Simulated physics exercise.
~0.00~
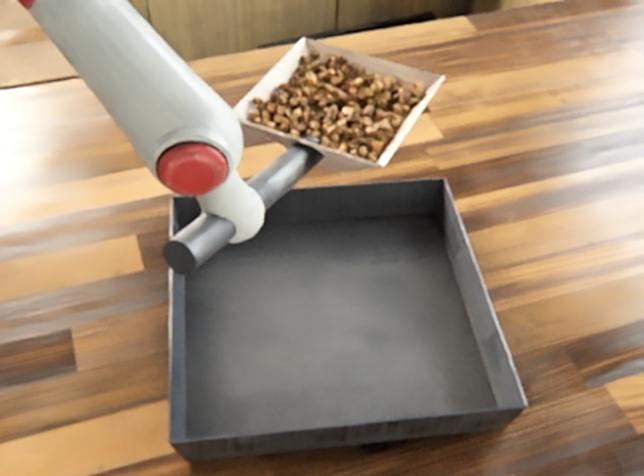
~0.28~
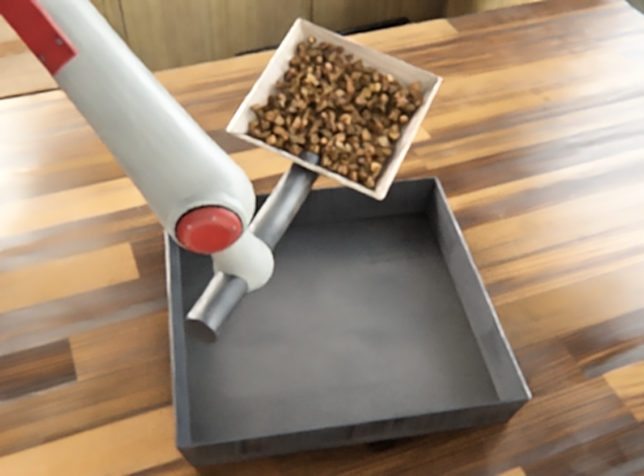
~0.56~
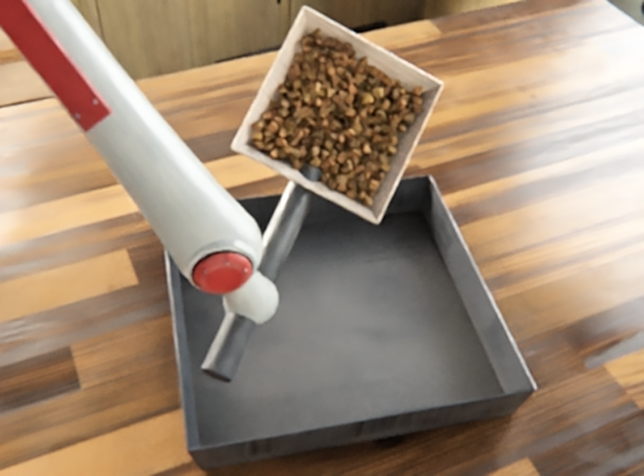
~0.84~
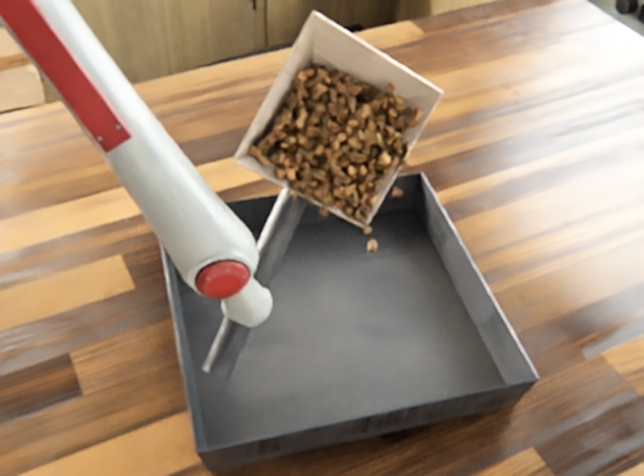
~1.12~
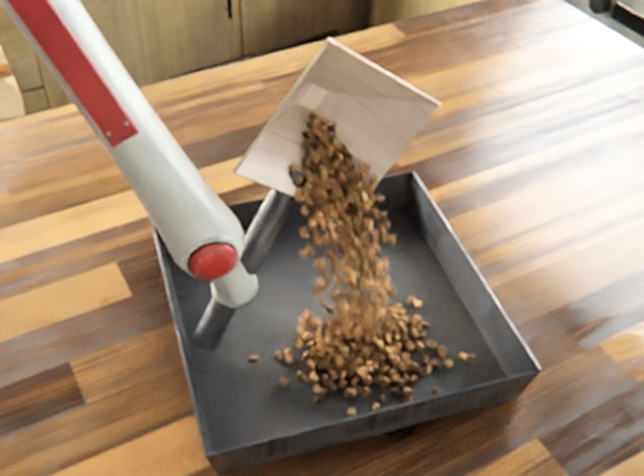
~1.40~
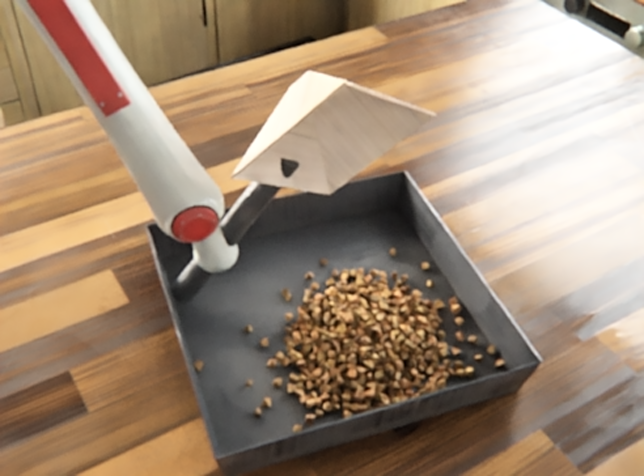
Robot arm tilting a pale square scoop of brown puffed grains until they pour into a dark tray, leaving a loose heap.
